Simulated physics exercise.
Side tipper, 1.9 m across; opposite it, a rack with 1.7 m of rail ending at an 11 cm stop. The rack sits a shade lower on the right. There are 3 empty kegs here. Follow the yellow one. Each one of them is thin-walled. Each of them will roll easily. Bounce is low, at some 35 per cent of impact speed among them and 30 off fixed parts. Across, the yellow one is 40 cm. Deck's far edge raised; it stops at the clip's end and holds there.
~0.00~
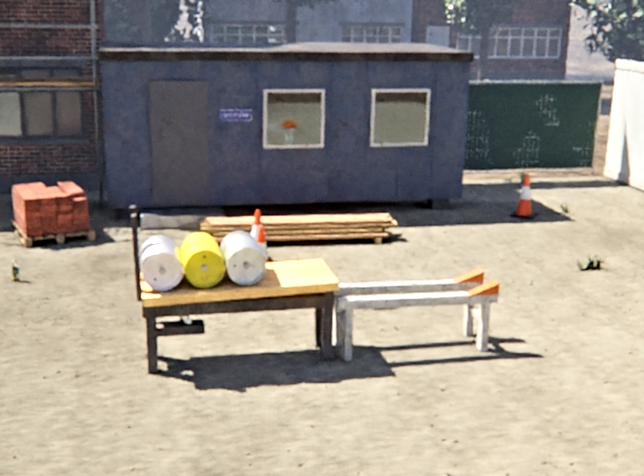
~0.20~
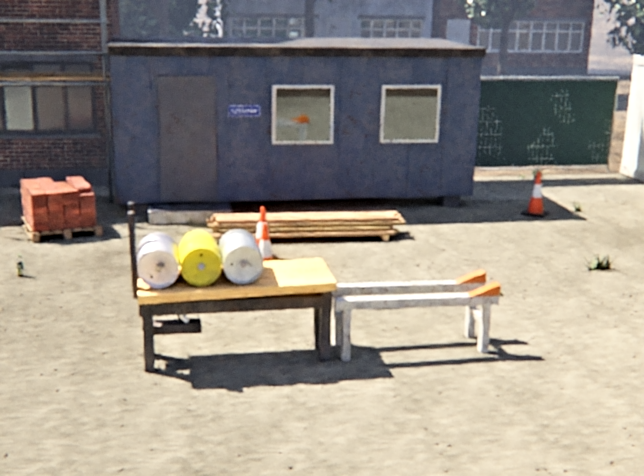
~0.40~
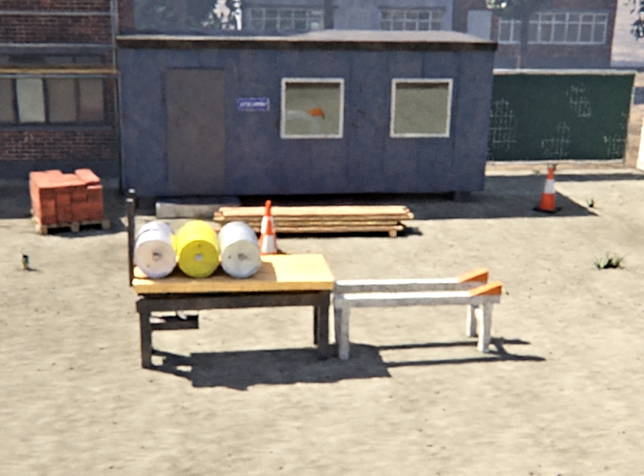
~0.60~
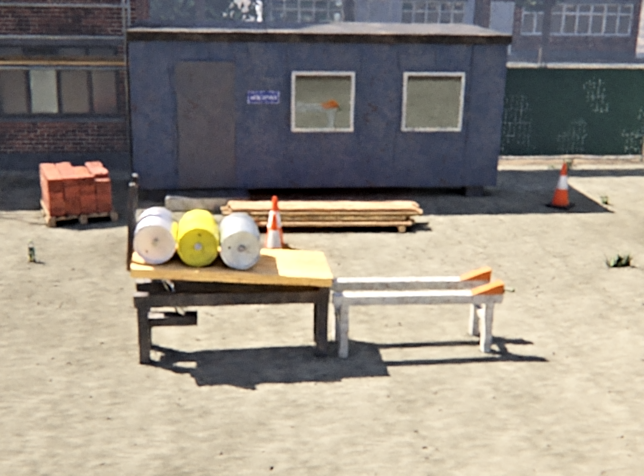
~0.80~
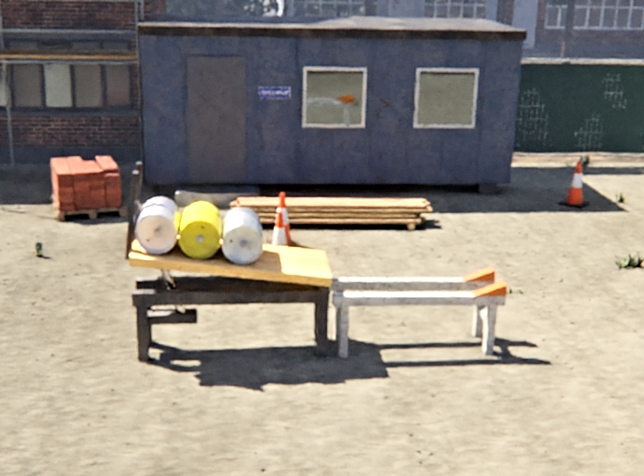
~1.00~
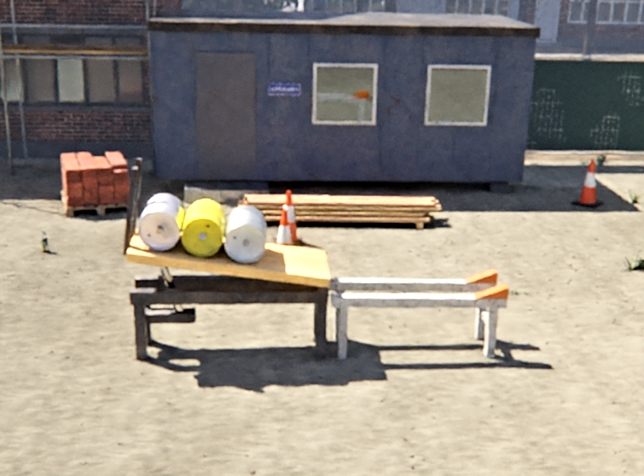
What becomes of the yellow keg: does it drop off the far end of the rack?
Yellow keg: Not past the stop.
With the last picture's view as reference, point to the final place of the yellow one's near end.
In the last picture it sits near (435, 279).
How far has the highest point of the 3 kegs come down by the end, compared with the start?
About 20 cm.
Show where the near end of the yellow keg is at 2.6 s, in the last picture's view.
Position: About (340, 257).
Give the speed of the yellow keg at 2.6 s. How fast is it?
Roughly 1.5 m/s.
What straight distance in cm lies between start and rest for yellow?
Displacement for yellow: 230.
Then, 2.6 s in, yellow is on the rack, 165 cm from the rack's far end, rolling right; 0 of 3 over the stop.
Then, 4.7 s in, yellow is on the rack, 20 cm from the rack's far end, rolling left; 1 of 3 over the stop.
In the end (7.2 s), yellow is on the rack, 75 cm from the rack's far end; 1 of 3 over the stop.
